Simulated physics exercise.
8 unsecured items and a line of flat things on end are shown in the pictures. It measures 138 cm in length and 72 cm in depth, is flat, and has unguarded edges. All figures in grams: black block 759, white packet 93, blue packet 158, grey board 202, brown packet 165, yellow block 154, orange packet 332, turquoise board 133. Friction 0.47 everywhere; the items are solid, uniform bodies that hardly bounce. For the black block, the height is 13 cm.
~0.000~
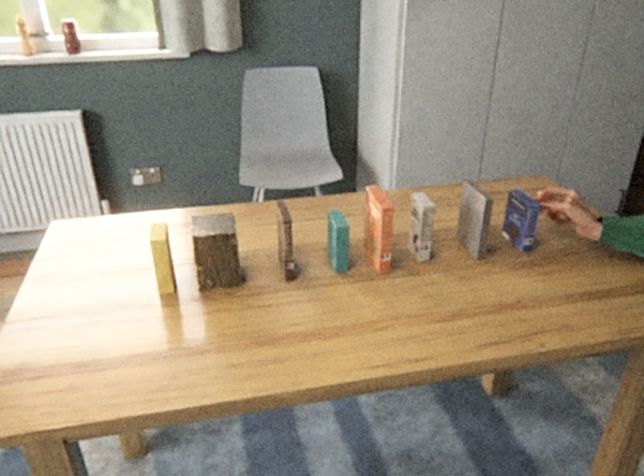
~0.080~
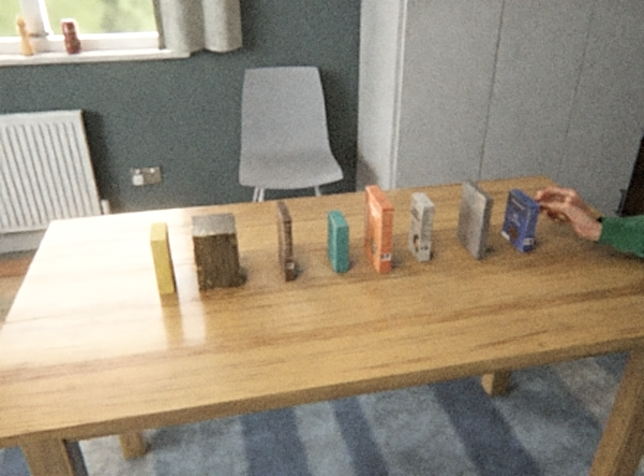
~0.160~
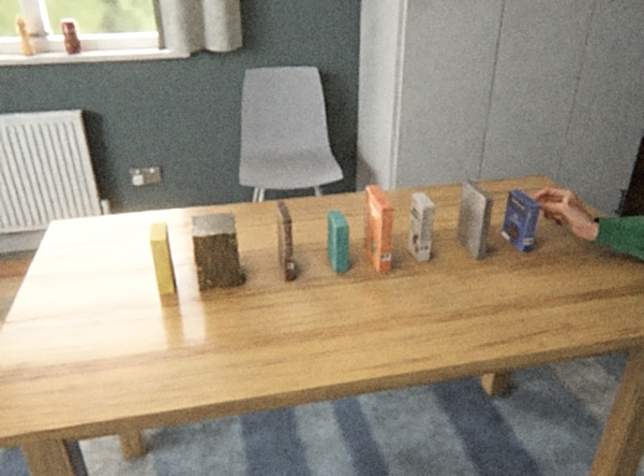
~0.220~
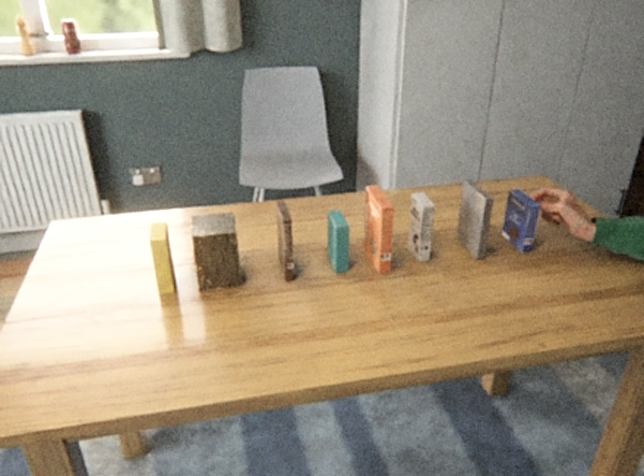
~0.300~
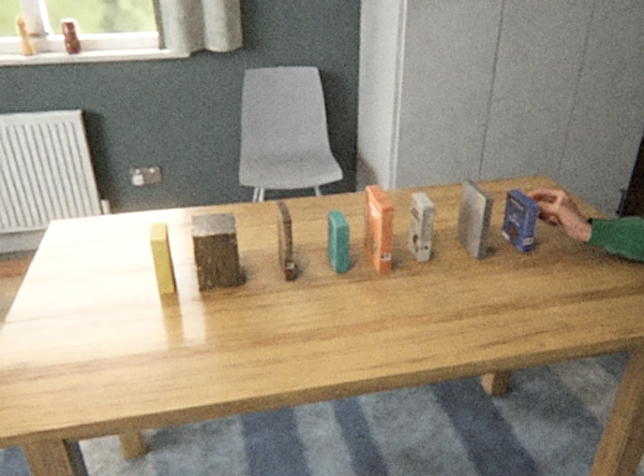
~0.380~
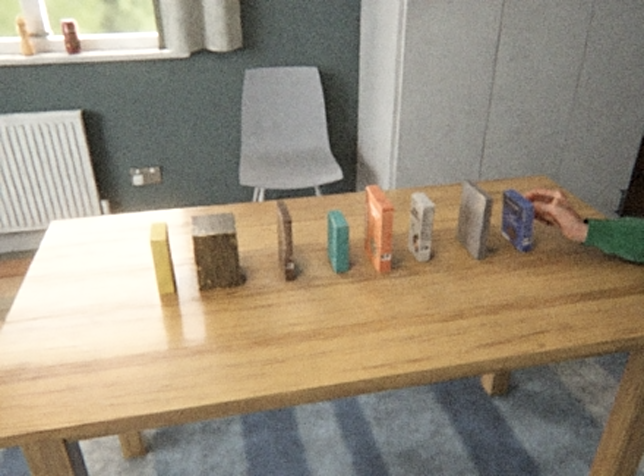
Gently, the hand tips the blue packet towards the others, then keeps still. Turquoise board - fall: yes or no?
Yes.
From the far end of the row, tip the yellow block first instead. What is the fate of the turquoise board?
That way, the turquoise board stays on its end.
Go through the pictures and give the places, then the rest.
In the first frame, turquoise board (338, 241); black block (217, 251).
In the second frame, grey board (474, 219); brown packet (285, 241).
In the third frame, orange packet (378, 229); black block (217, 251).
In the fourth frame, white packet (420, 227); grey board (474, 219).
In the fifth frame, blue packet 2° over; brown packet (285, 241); orange packet (378, 229).
In the sixth frame, blue packet 7° over; turquoise board (338, 241); black block (217, 251).
After 0.98 s, blue packet 80° over; grey board leaning 65°; white packet leaning 31°.
After 1.28 s, blue packet 80° over; turquoise board leaning 34° near (322, 244); grey board on its side; white packet leaning 65°.
At rest (1.9 s), tipped over on the table, white packet, grey board, orange packet and turquoise board; not toppled but over 5 cm from the start, brown packet; black block in place, give or take 5 cm. Seen from the same camera at the end, turquoise board near (309, 261).
